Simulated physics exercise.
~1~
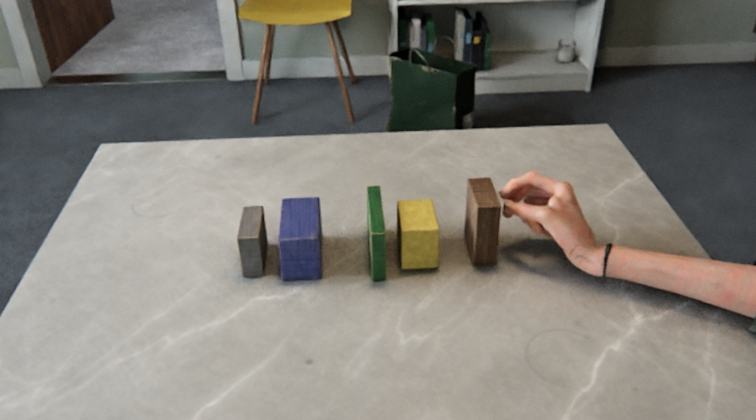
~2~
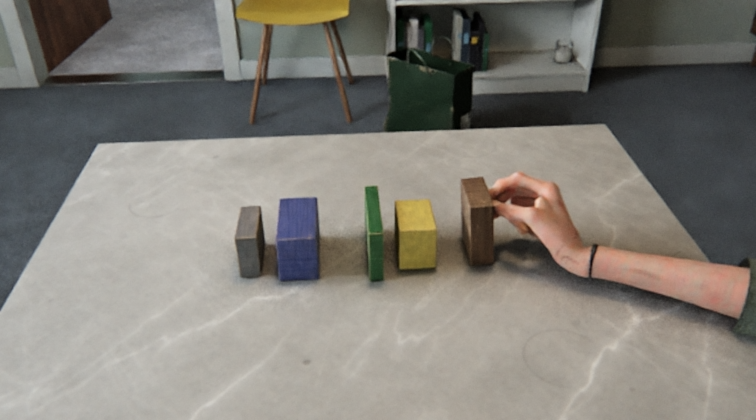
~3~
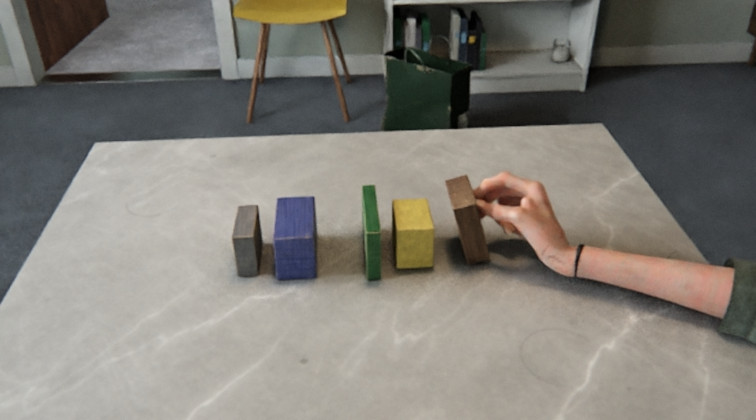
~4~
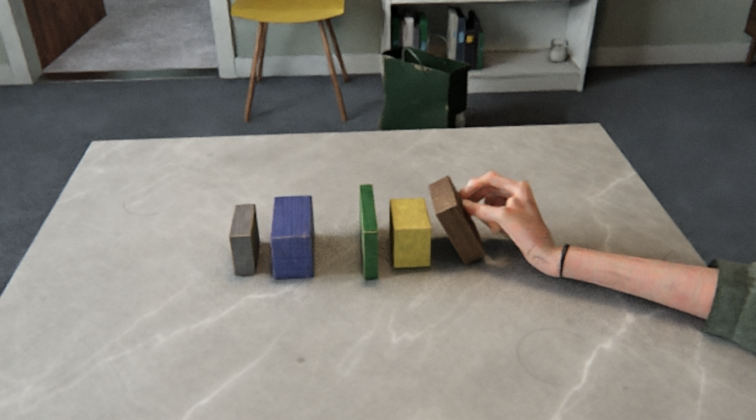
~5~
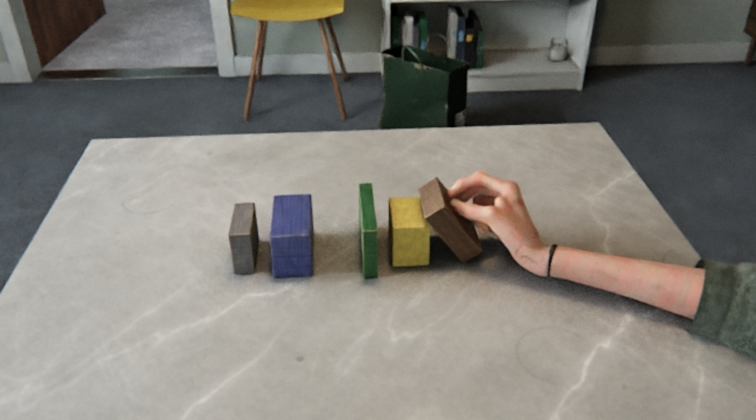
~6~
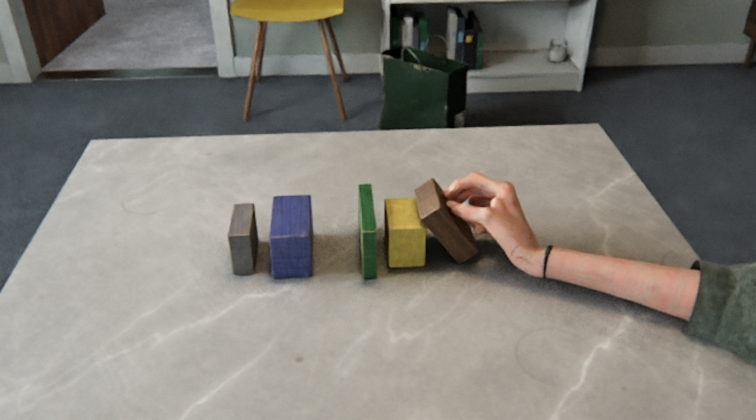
A brown block stands at the right end of a row of upright blocks on a pale, veined tabletop, seen from slightly above by a gently swaying camera. To its left are a yellow block, a thin green one, a wide blue one and a small grey one, with a yellow chair and white shelf behind. A hand reaching in from the right tips the brown block leftward, leaning it further until it meets the yellow block. The hand then holds it there, tilted, while the yellow, green, blue and grey blocks all remain standing.
